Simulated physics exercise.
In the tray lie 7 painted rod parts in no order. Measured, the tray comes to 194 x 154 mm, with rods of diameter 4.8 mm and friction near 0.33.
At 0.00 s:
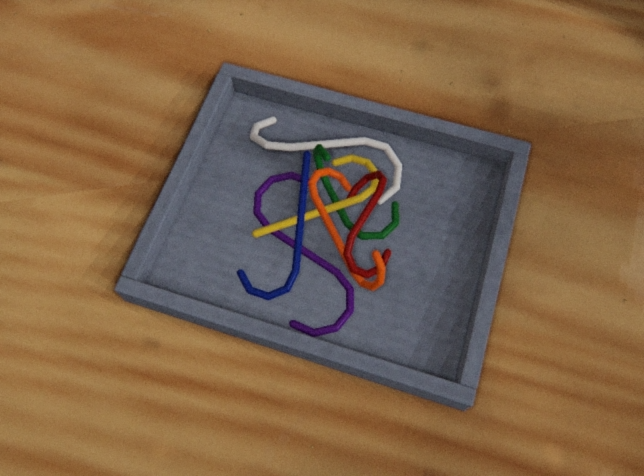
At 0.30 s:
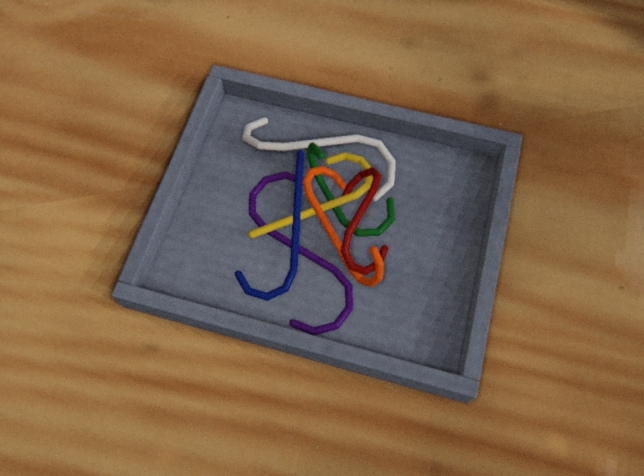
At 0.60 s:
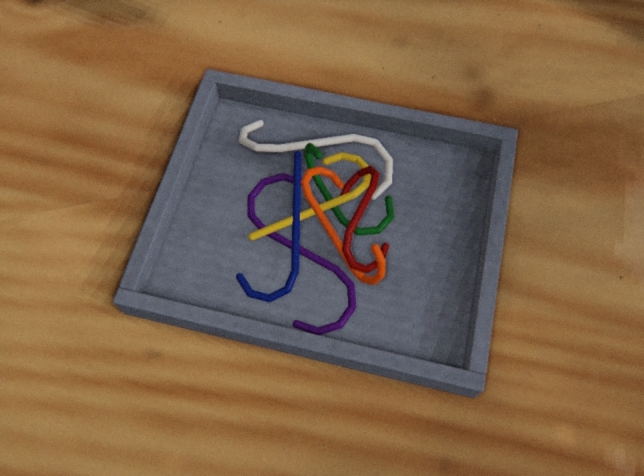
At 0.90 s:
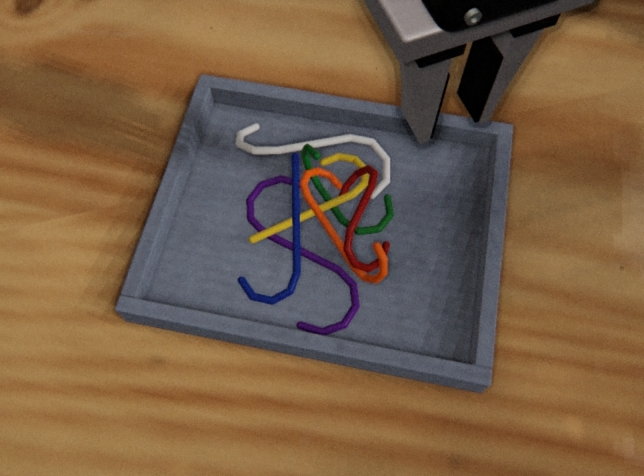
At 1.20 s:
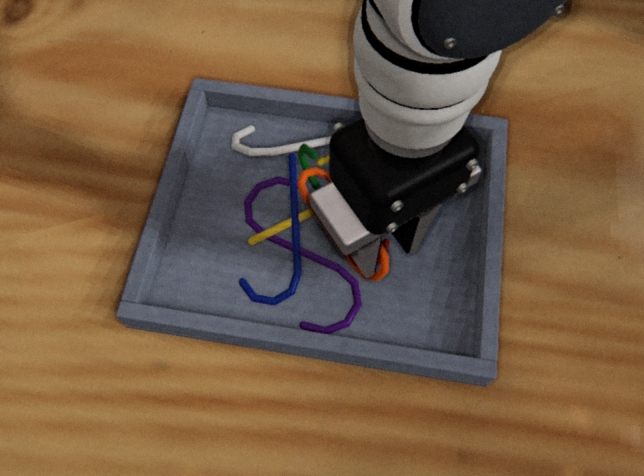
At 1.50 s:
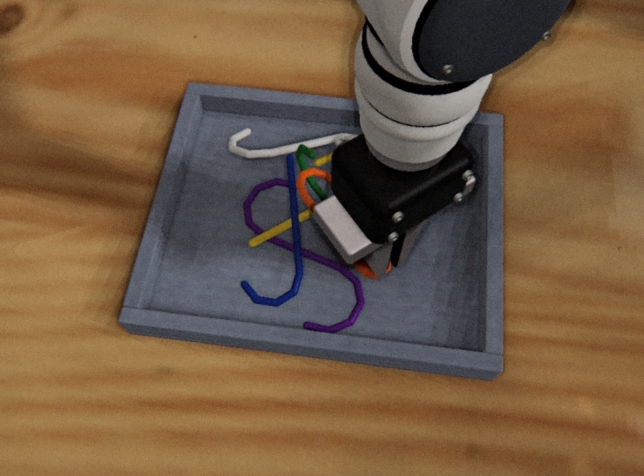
Robotic gripper entering from the top right, lowering into a gray tray of tangled colored hooks and closing on the orange one.
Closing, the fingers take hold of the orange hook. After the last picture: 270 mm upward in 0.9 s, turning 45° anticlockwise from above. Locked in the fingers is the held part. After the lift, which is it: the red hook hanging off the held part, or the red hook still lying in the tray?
Most likely it is not taken along.
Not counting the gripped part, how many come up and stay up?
0.
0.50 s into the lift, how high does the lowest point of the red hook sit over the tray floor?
0 mm.
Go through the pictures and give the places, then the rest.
Fingers out of view, 215 mm above the grip; red hook from (388, 253) to (348, 202), passing over green hook, over yellow hook, over and under orange hook; orange hook from (376, 254) to (348, 188), passing over and under green hook, over yellow hook, over and under red hook, in the first picture.
Fingers out of view, 215 mm above the grip; blue hook from (238, 274) to (300, 154); red hook from (385, 249) to (343, 199), passing over green hook, over yellow hook, over and under orange hook, in the second picture.
Fingers out of view, 201 mm above the grip; white hook from (373, 196) to (260, 123), passing under red hook; orange hook from (375, 248) to (340, 185), passing over and under green hook, over yellow hook, over and under red hook, in the third picture.
Fingers (449, 100) 107 mm above the grip; green hook from (387, 198) to (317, 156), passing under yellow hook, over and under orange hook, under red hook; purple hook from (301, 184) to (300, 325), in the fourth picture.
Fingers (384, 242) 13 mm above the grip, in the fifth picture.
Fingers (384, 250) closed on the orange hook, in the sixth picture.
By 1.77 s, lowest point more than 20 mm over the tray floor, orange hook 58 mm.
By 2.00 s, lowest point more than 20 mm over the tray floor, orange hook 158 mm.
By 2.40 s, lowest point more than 20 mm over the tray floor, orange hook 272 mm.
Finally, hanging orange hook 272 mm; the other 6 are down.
